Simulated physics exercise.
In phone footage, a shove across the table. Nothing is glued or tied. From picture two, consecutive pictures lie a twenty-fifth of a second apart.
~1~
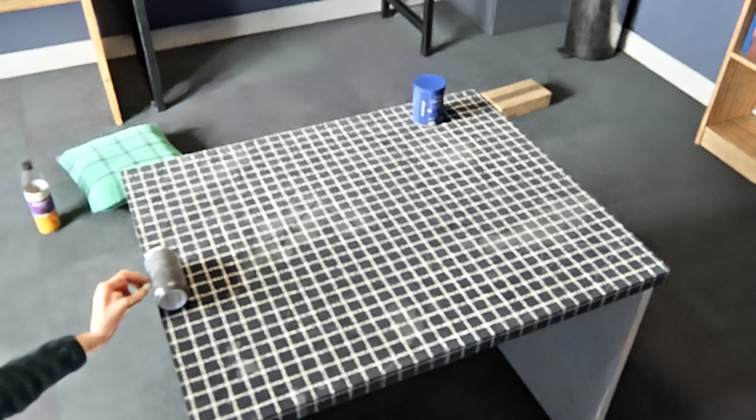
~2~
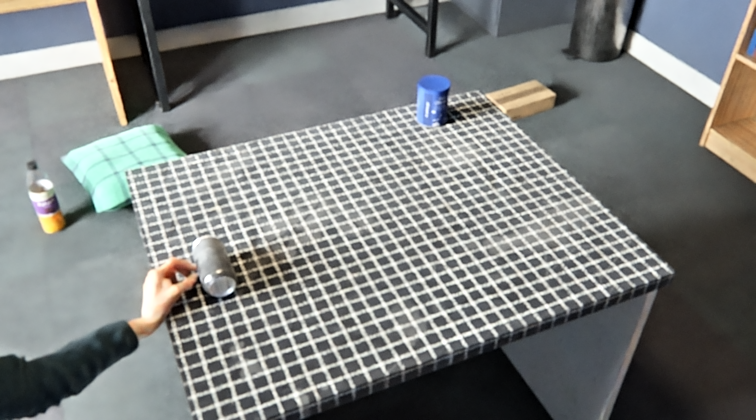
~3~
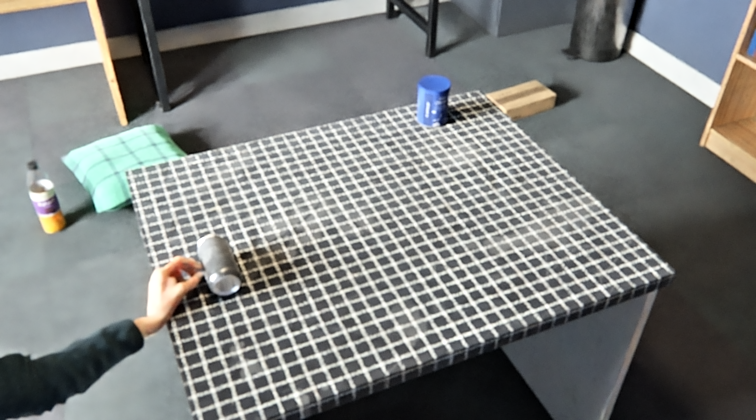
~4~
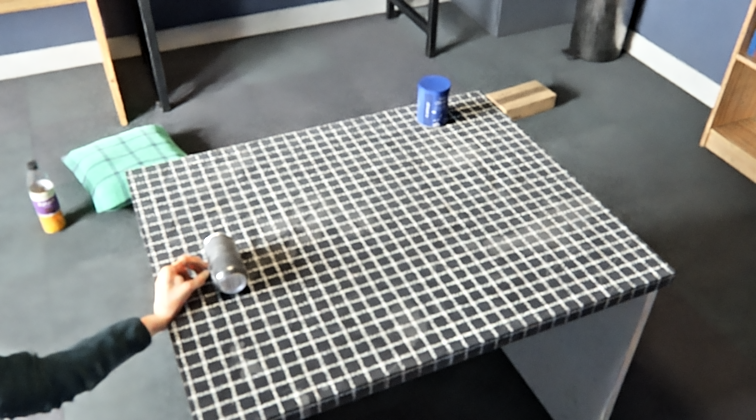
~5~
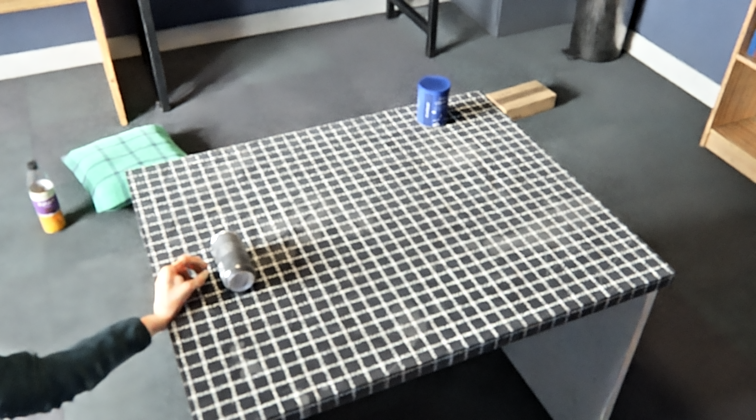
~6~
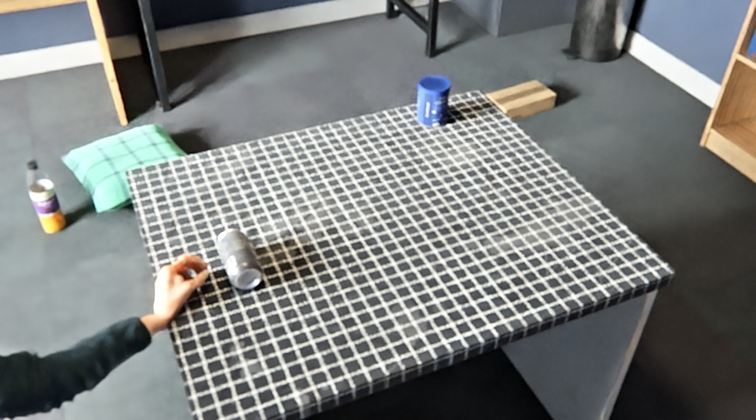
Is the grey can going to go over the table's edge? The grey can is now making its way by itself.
It is kept by the table.
Then, 0.20 s on from there, grey can shifted about its own width near (272, 250).
Then, 0.50 s on from there, grey can shifted well along near (309, 239).
Then, 0.90 s on from there, grey can shifted well along near (343, 230).
In the end, moved from the start, grey can. At the end, from the last picture's camera, grey can near (360, 225).
